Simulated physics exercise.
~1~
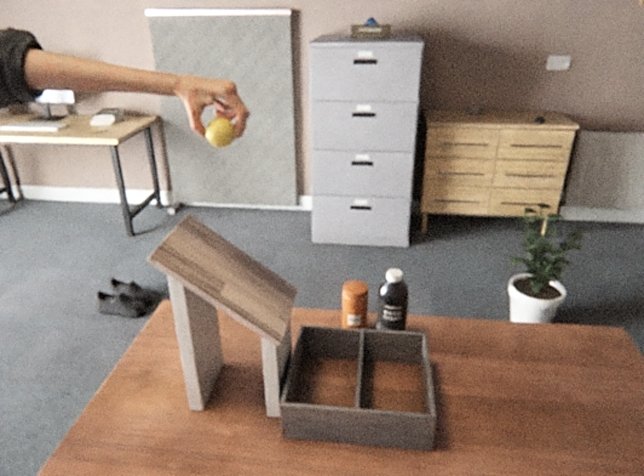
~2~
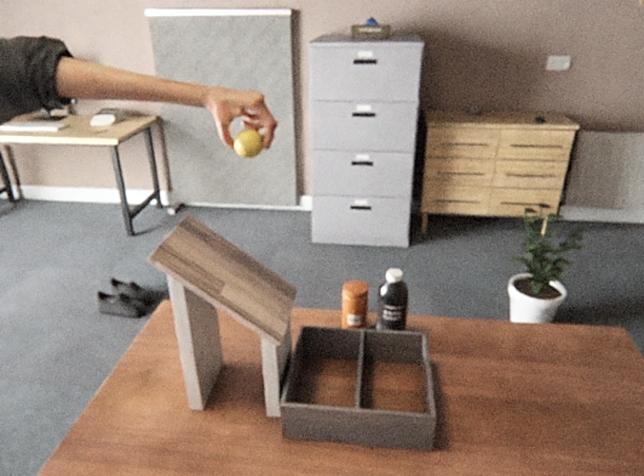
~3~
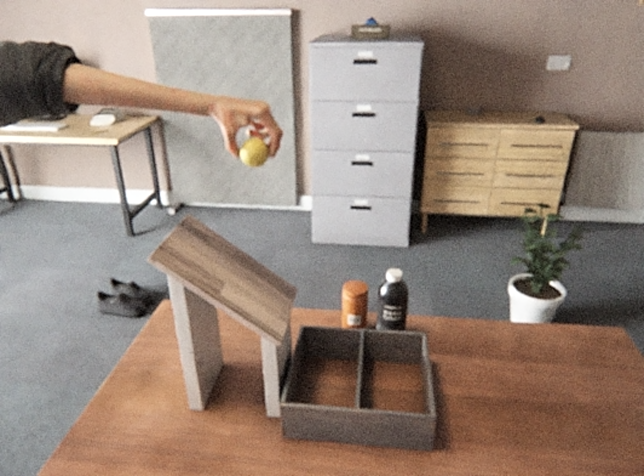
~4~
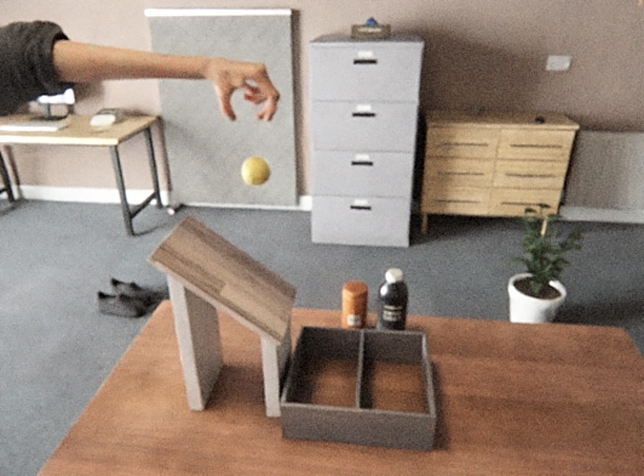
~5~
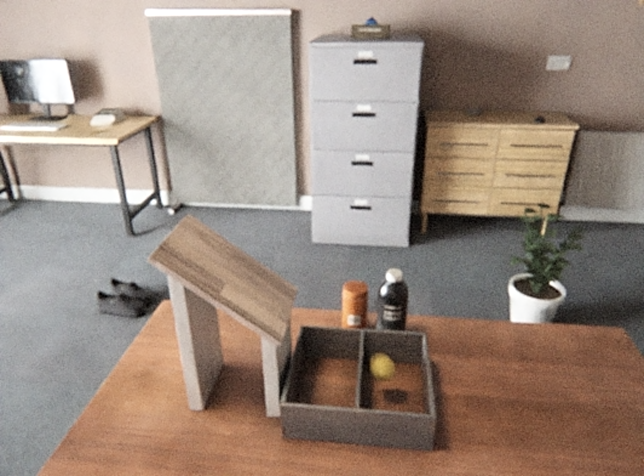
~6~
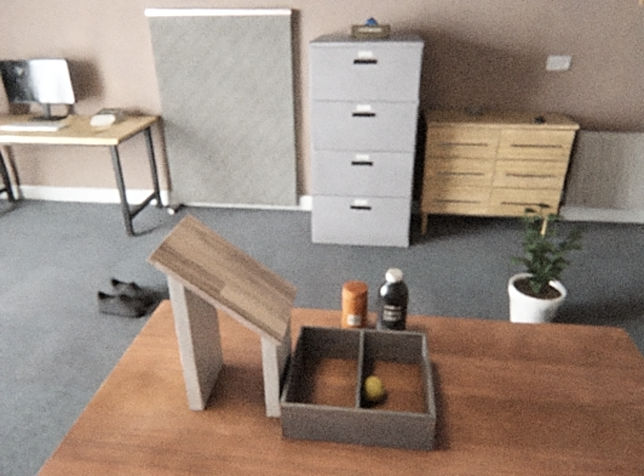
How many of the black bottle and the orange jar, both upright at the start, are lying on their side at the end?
None of them are; the black bottle and the orange jar are both still standing upright behind the tray.
